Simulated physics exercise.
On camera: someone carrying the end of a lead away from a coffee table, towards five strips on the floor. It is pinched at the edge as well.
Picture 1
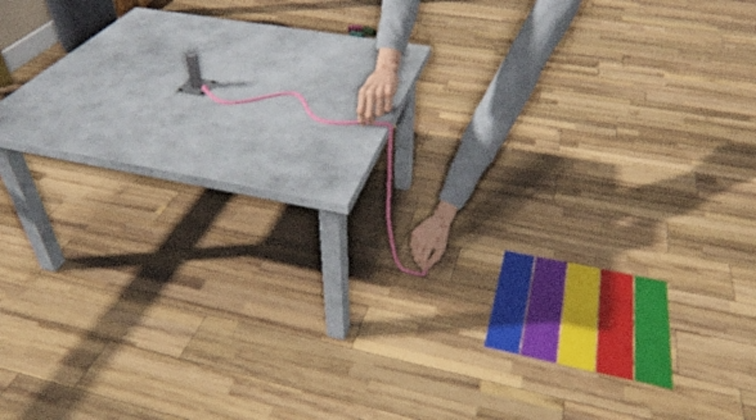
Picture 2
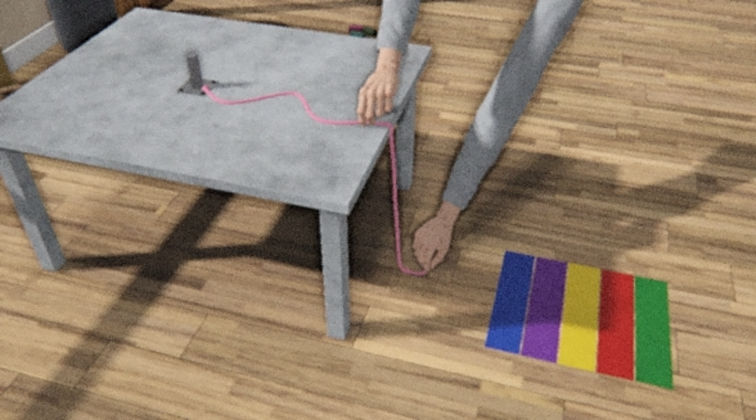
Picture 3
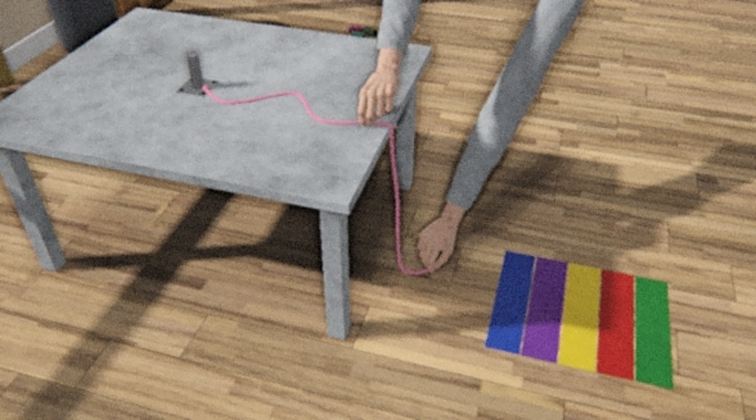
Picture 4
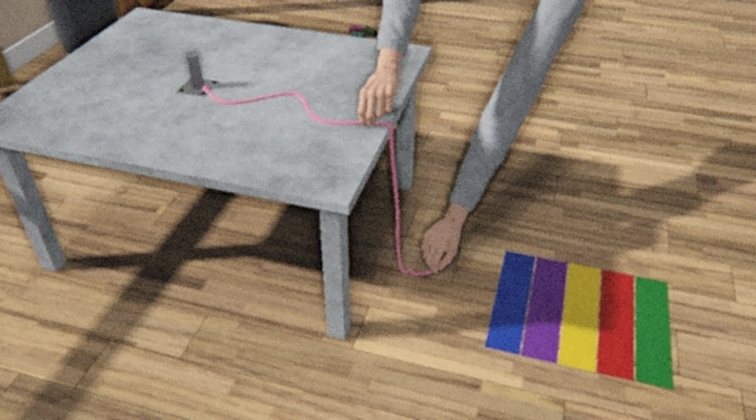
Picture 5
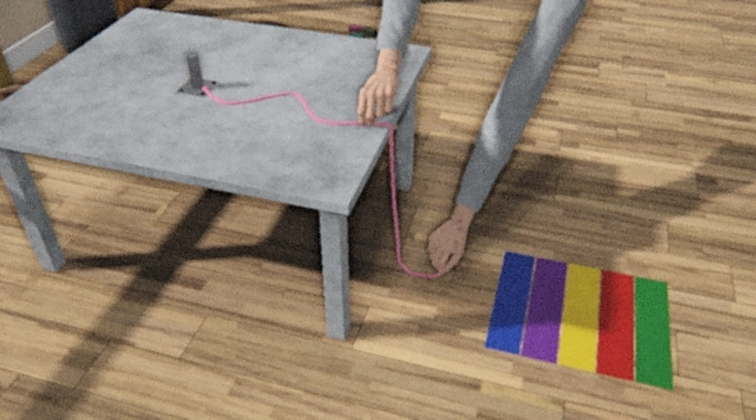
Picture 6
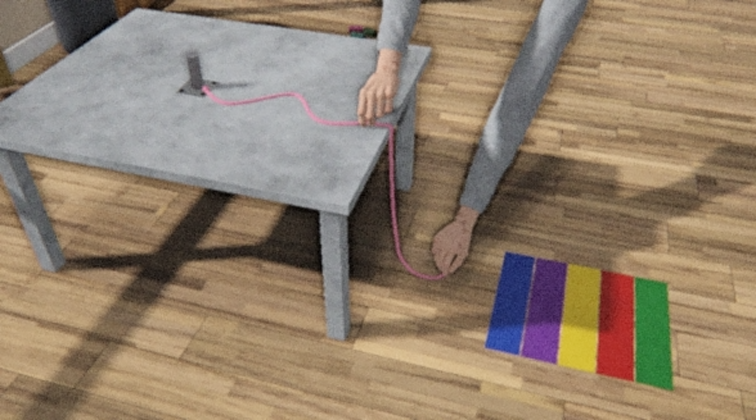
A pink cord hanging over the edge of a grey table is drawn slightly to the right by a hand near the floor, beside five coloured strips, while another hand stays at the table's edge, pressing the cord there.
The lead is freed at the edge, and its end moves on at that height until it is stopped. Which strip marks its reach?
It gets as far as the yellow strip.
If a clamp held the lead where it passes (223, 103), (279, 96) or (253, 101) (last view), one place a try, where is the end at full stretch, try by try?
The places are (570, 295), (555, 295) and (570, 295).
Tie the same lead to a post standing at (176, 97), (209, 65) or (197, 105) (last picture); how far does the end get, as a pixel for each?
Try by try, around (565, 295), (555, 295) and (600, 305).
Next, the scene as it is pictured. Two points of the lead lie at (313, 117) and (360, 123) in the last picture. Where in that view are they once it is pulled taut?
Near (351, 116) and (398, 133).
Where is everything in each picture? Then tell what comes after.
In the first frame, end (426, 266); blue (505, 331); purple (541, 339); yellow (578, 347); red (615, 355); green (653, 364).
In the second frame, end (429, 267); lead through (221, 101) (293, 94) (331, 123) (392, 143) (396, 203) (399, 256).
In the third frame, end (434, 268).
In the fourth frame, end (438, 269); lead through (221, 102) (293, 94) (332, 123) (392, 143) (397, 204) (399, 257).
In the fifth frame, end (444, 270).
In the sixth frame, end (449, 272); lead through (221, 102) (293, 94) (331, 123) (391, 144) (393, 204) (401, 257).
Soon after, end near (515, 286); over blue.
Then, end near (557, 294); over purple.
At full stretch, end near (582, 299); over yellow. The yellow one.
